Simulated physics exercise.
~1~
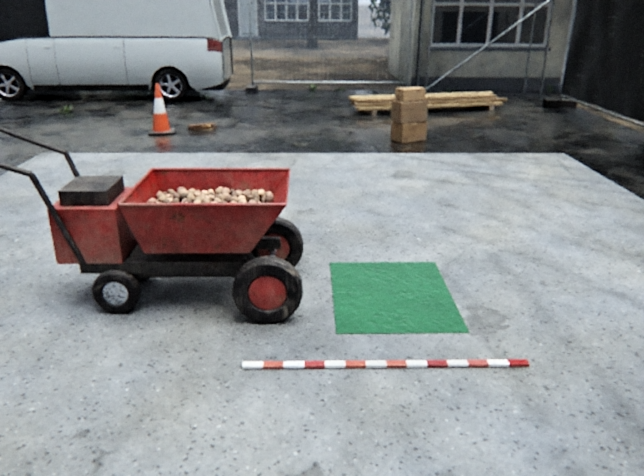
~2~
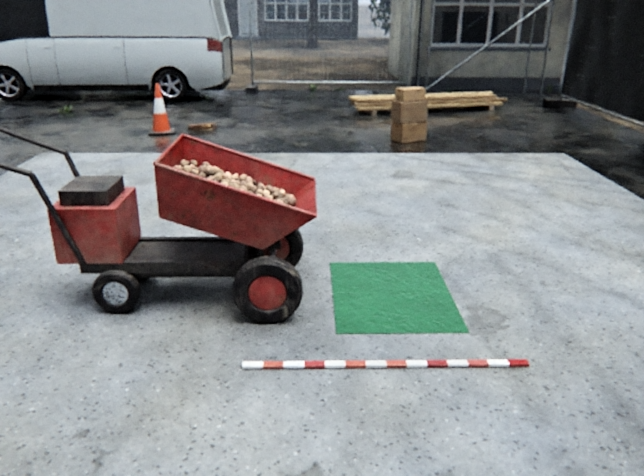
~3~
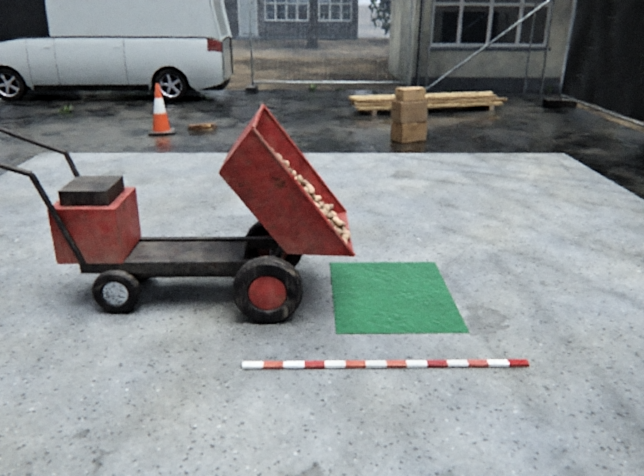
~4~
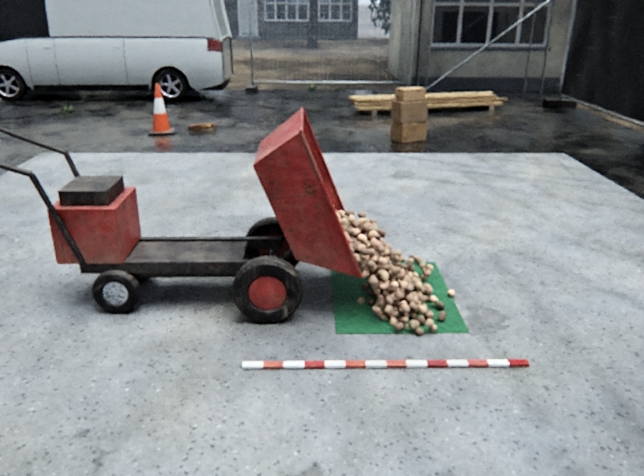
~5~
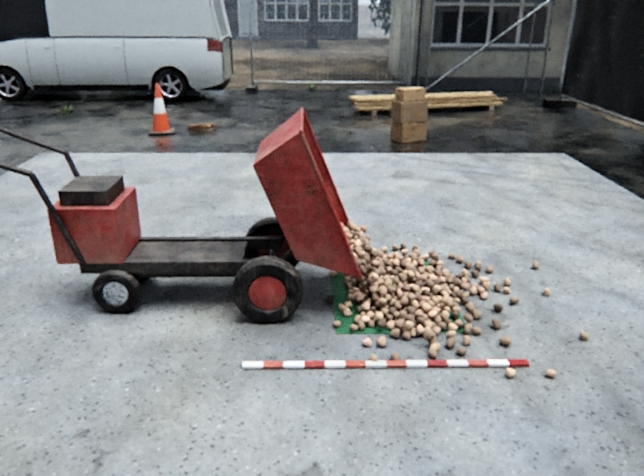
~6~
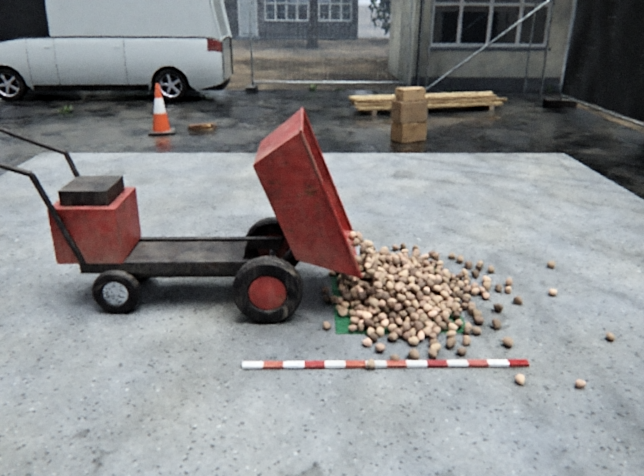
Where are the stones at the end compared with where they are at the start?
At the start the stones are in the red skip of the barrow at the left. By the end they lie lower and further right in a heap on the ground, mostly on the green sheet, with some scattered beyond it.
